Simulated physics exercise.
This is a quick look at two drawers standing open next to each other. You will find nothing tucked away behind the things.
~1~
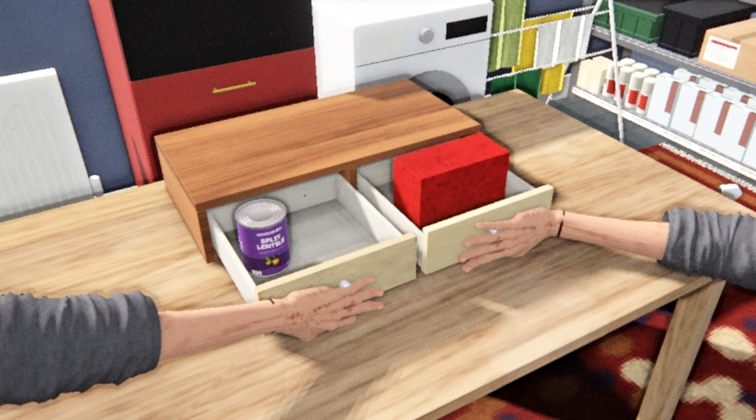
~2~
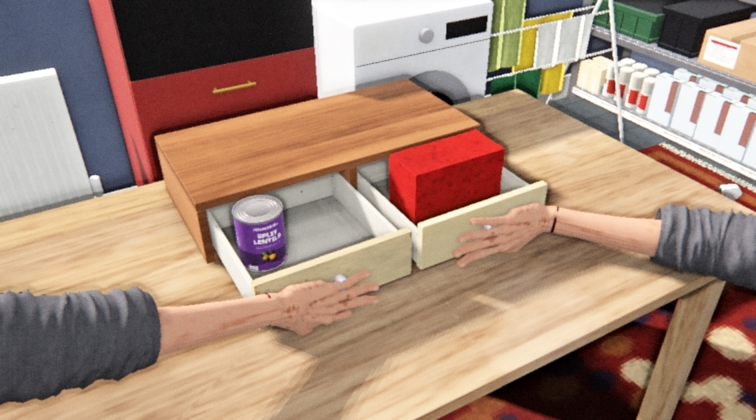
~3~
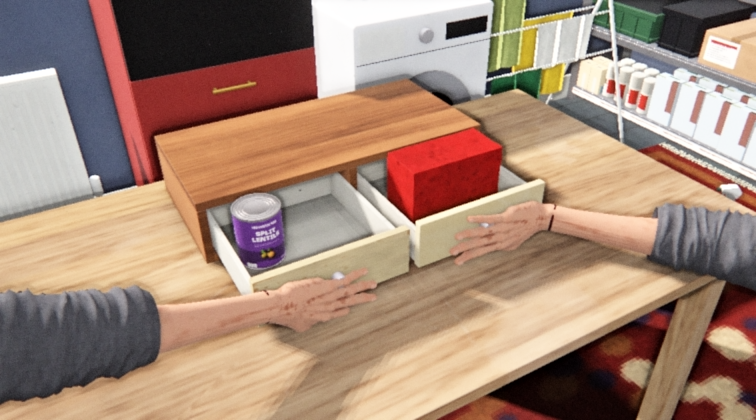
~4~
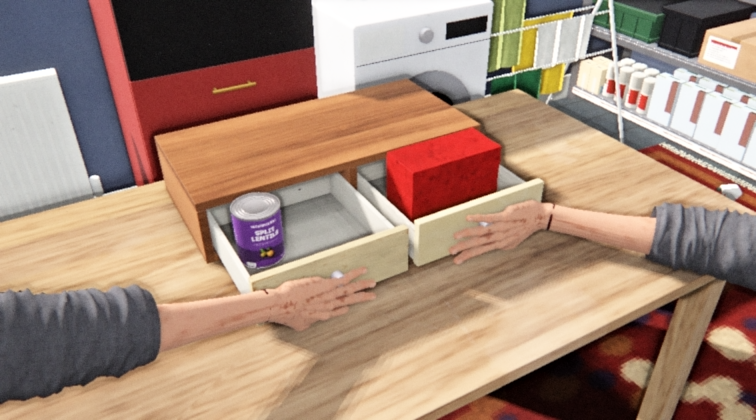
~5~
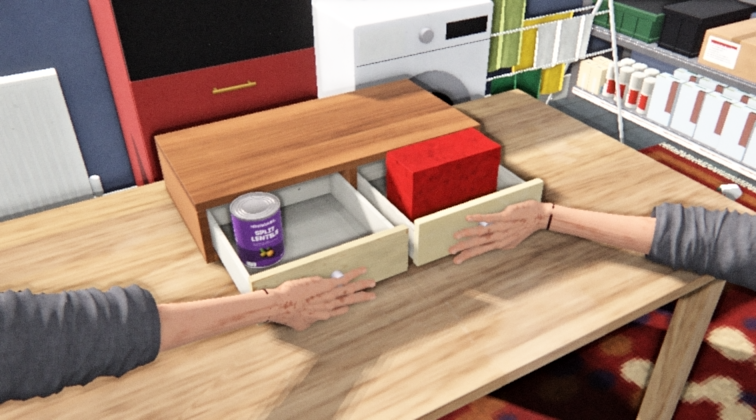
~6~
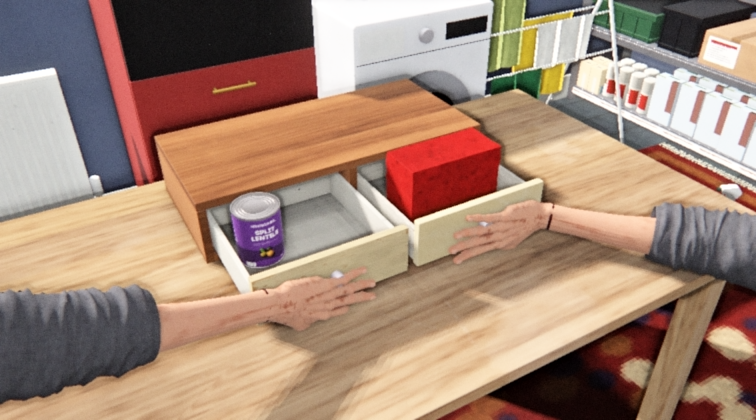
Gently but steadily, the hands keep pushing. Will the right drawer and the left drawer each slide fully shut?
The right drawer sticks; the left drawer sticks.
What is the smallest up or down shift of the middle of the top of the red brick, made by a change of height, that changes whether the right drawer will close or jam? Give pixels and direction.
Near 12 pixels, heading down.
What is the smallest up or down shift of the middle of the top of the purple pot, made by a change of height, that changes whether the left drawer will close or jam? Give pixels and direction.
It takes a move of about 8 pixels downwards.
Then, 0.34 s later than the last frame, right drawer stopped, still ajar; left drawer starting in.
When it is over, the right drawer stays ajar; the left drawer stays ajar.
